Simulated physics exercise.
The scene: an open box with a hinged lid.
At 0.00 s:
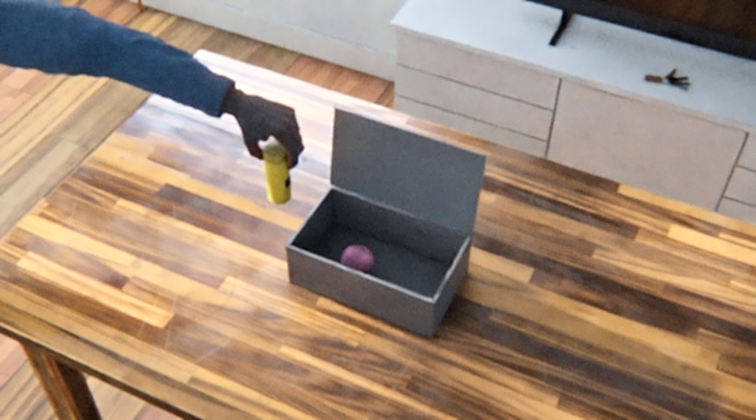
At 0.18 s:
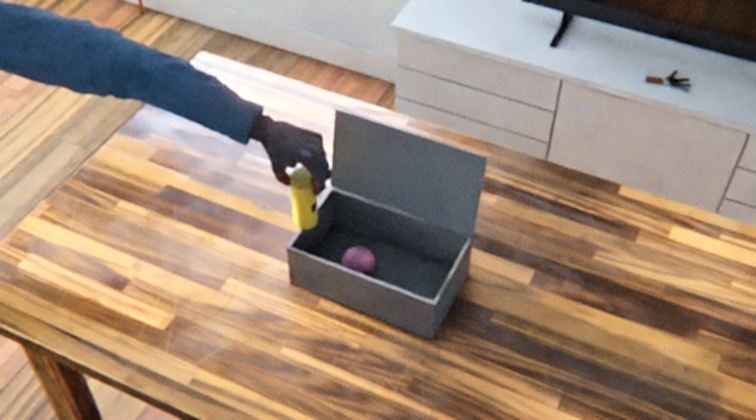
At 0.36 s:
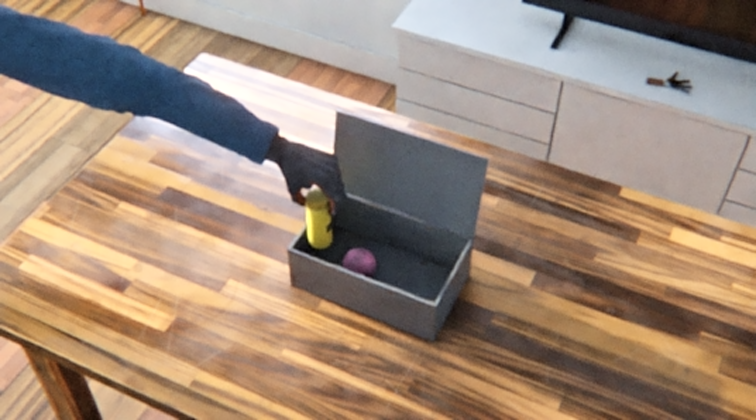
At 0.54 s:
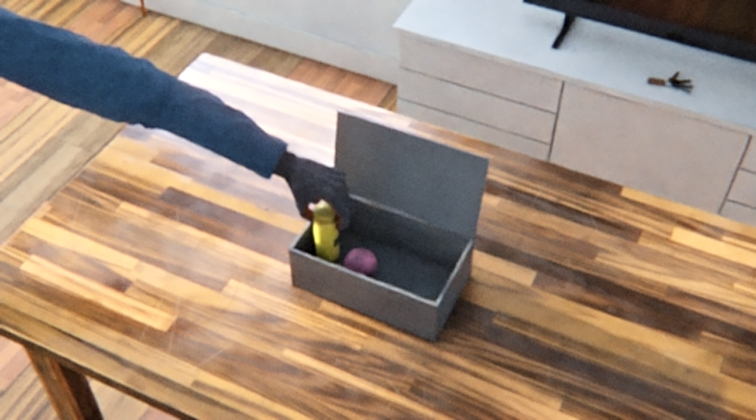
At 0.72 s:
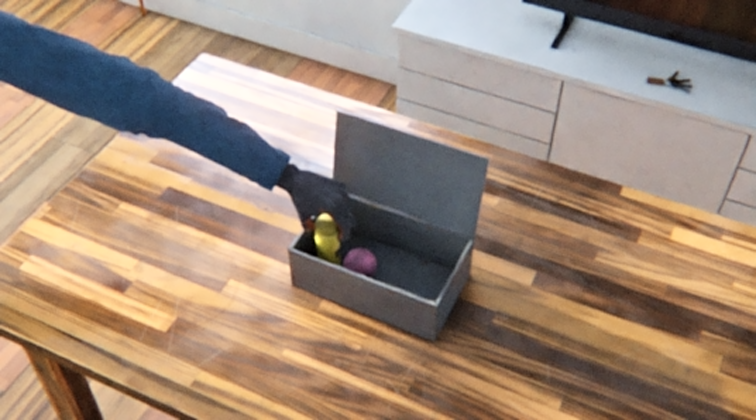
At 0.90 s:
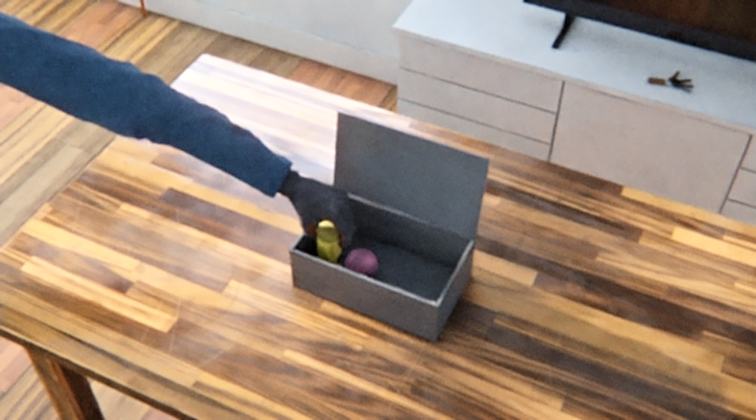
On a striped wooden table in front of a white cabinet, a gray box stands with its hinged lid open and a purple ball inside. A blue-sleeved arm reaching from the left moves a yellow shaker rightward and down, lowering it into the box beside the ball, the dark hand still gripping it.
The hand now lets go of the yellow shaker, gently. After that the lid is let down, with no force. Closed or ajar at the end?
The lid is held up.
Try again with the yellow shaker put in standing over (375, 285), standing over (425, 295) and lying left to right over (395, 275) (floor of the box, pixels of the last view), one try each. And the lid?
First, it closes; second, it will not close; third, it shuts flat.
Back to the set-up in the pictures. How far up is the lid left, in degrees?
About 14°.
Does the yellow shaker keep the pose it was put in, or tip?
The yellow shaker stays as placed.
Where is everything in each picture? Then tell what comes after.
In the first frame, coming down; yellow shaker (278, 173).
In the second frame, coming down; yellow shaker (304, 198).
In the third frame, coming down; yellow shaker (319, 218).
In the fourth frame, coming down; yellow shaker (327, 233).
In the fifth frame, coming down; yellow shaker (328, 244).
In the sixth frame, put in, still held; yellow shaker (330, 250).
By 2.30 s, lid 72° above the rim.
By 2.80 s, lid 38° above the rim.
When it is over (3.5 s), lid 13° above the rim; both as before. End places, in pixels of the last picture, yellow shaker near (330, 250).
